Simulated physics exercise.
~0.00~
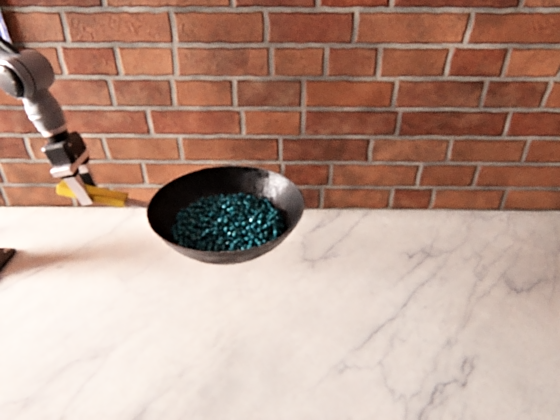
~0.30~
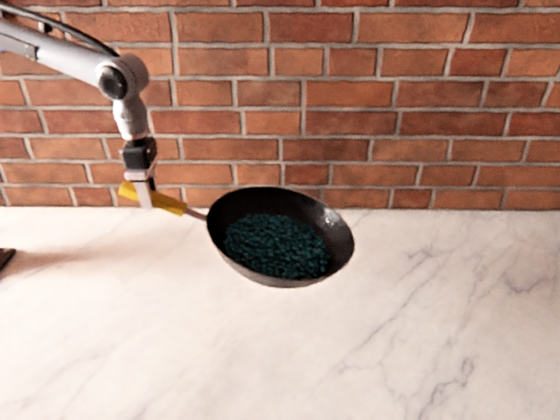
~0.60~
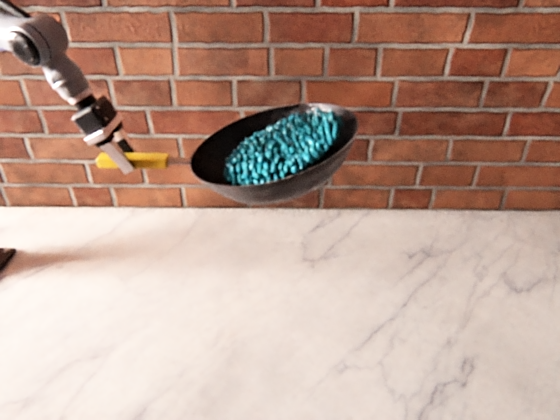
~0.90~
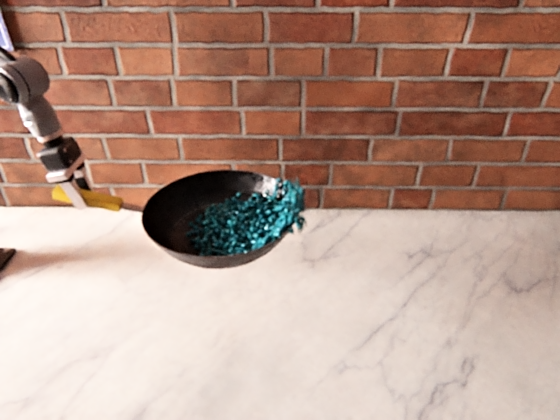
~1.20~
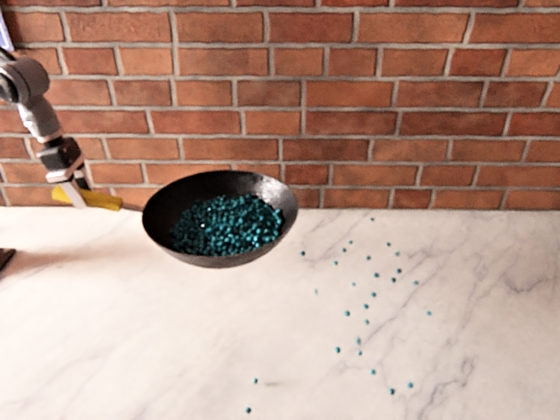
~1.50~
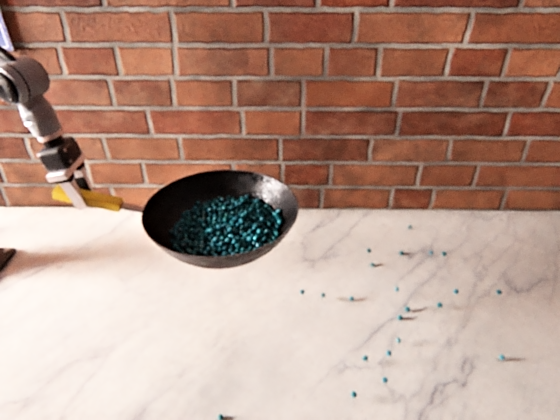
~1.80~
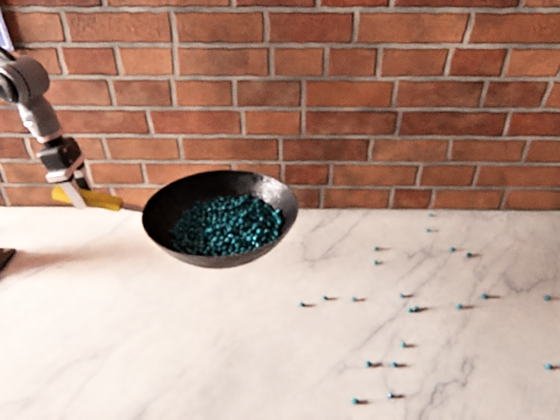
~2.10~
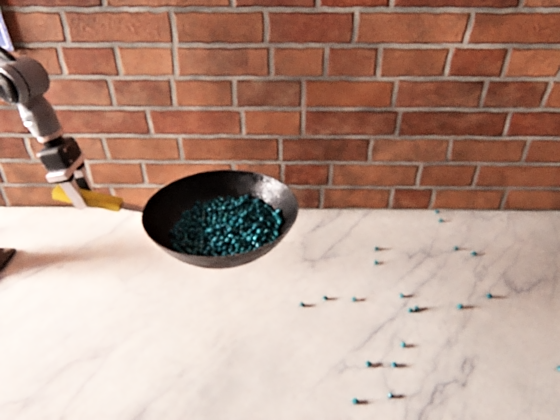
A robot arm held a dark frying pan full of shiny teal beads, swung it right, then lifted it and pulled it back left, tossing the beads. Most stayed in the pan, but a few scattered across the white marble counter.
